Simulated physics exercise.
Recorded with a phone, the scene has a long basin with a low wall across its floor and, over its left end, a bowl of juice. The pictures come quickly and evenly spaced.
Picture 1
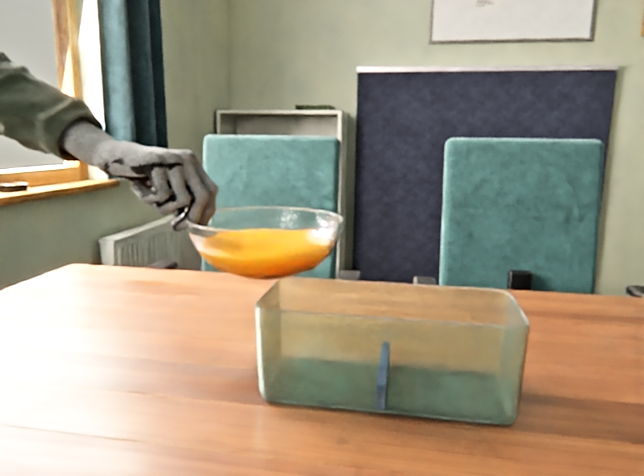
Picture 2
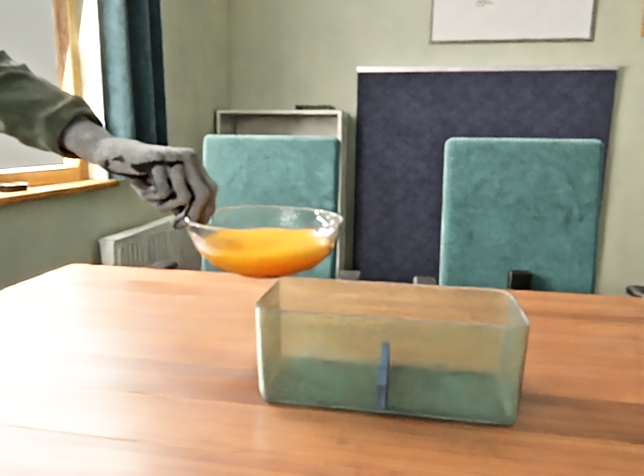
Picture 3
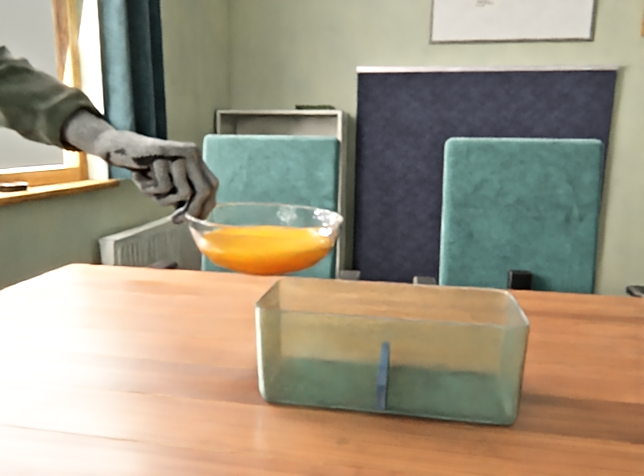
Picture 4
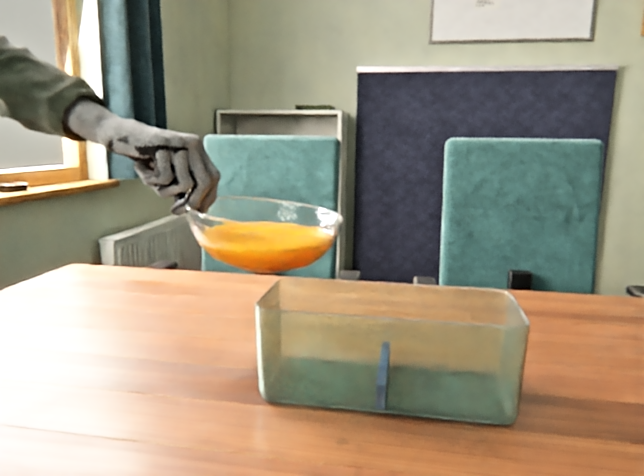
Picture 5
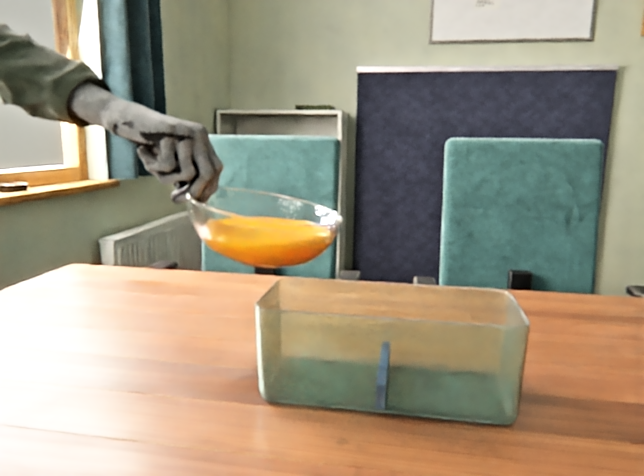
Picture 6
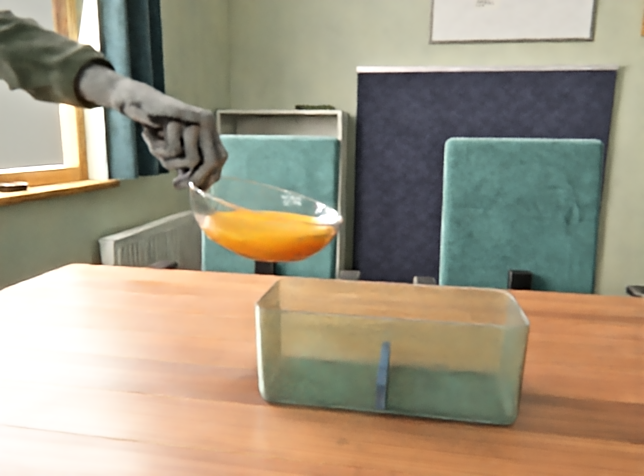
In a room with teal chairs, a gloved hand held a glass bowl of orange juice above the left end of a long, clear basin on a wooden table and gradually tilted it rightward.
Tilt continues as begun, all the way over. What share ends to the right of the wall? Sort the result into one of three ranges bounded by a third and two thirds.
It falls in the top range, above two thirds.
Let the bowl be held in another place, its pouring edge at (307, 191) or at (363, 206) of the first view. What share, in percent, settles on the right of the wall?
In turn 65 and 85 in a hundred.
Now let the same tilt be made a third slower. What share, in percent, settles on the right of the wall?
About 85 %.
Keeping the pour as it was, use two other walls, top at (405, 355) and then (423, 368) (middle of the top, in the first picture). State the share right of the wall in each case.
I'd expect near 75 percent the first time and near 40 percent the next.
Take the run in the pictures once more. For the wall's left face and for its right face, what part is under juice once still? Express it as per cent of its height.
I get 20 % for the left and 80 % for the right.
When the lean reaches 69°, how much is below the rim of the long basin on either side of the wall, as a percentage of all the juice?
Reading: Left some 5 %, right some 5 %.
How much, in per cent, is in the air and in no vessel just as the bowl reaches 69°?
Near 45 %.
A moment on, the bowl is tipped part way and 44 per cent is still to pour, 3 is left of the wall and 7 right of it.
Next, the bowl is tipped on its side and 1 per cent is still to pour, 8 is left of the wall and 81 right of it.
Then the bowl is tipped on its side and 0 per cent is still to pour, 16 is left of the wall and 83 right of it.
Later the bowl is tipped on its side and 0 per cent is still to pour, 16 is left of the wall and 83 right of it.
Finally, 16 per cent lies left of the wall, 83 right of it and 1 outside.
